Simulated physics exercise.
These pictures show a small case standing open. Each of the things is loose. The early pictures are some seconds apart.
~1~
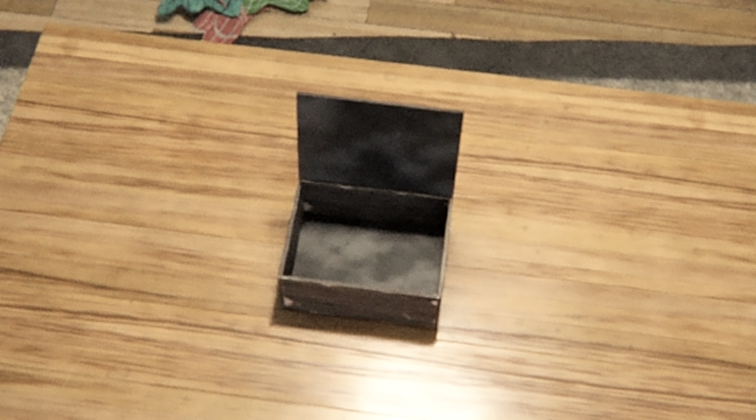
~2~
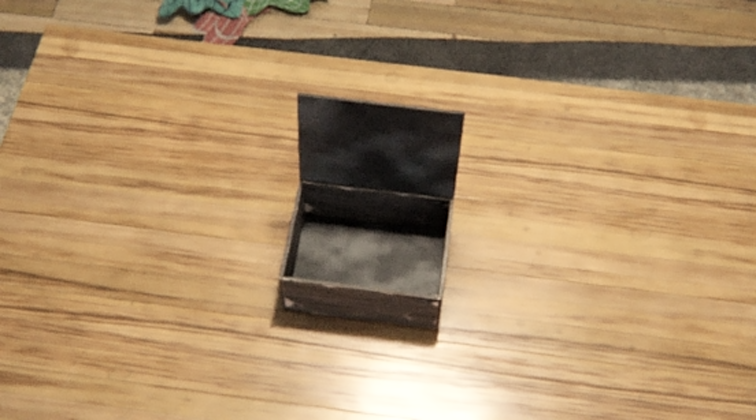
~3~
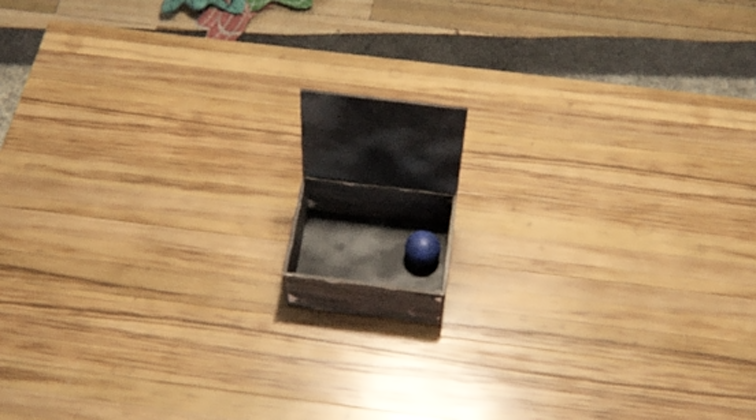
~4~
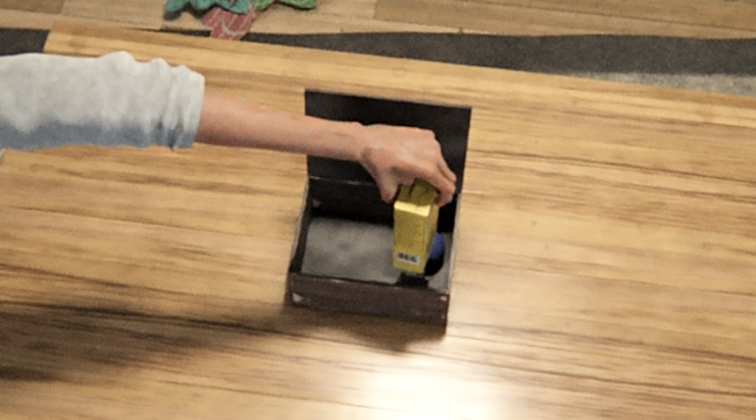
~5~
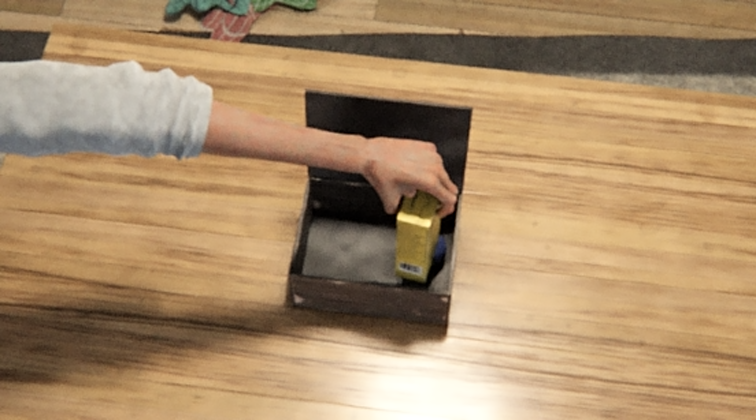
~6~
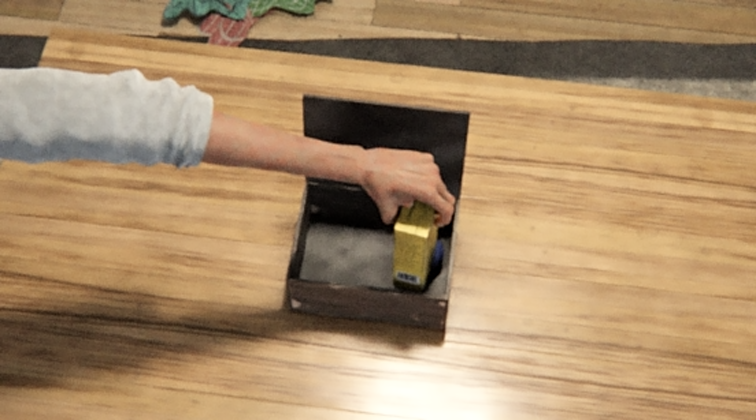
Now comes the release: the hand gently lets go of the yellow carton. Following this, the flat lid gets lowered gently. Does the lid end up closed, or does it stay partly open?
The lid ends up closed.
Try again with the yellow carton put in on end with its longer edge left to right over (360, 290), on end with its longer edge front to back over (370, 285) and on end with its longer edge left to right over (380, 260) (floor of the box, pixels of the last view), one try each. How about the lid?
Well, first time it won't go down, second time it won't go down, and third time it won't go down.
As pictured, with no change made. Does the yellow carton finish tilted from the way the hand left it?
In the end, the yellow carton winds up askew.
Then, 0.40 s later than the last frame, yellow carton tilted by 52° near (393, 253); blue ball moved about its own width.
Then, 1.10 s later than the last frame, lid starting down; yellow carton on its side near (366, 265); blue ball moved about its own width.
Then, 1.70 s later than the last frame, lid 53° above the rim; yellow carton on its side near (366, 265); blue ball moved about its own width.
Then, 2.20 s later than the last frame, lid 15° above the rim; yellow carton on its side near (366, 265); blue ball moved about its own width.
When it is over, lid shut; lying over in the box, yellow carton; blue ball as before. End places, in pixels of the last picture, yellow carton near (366, 265).
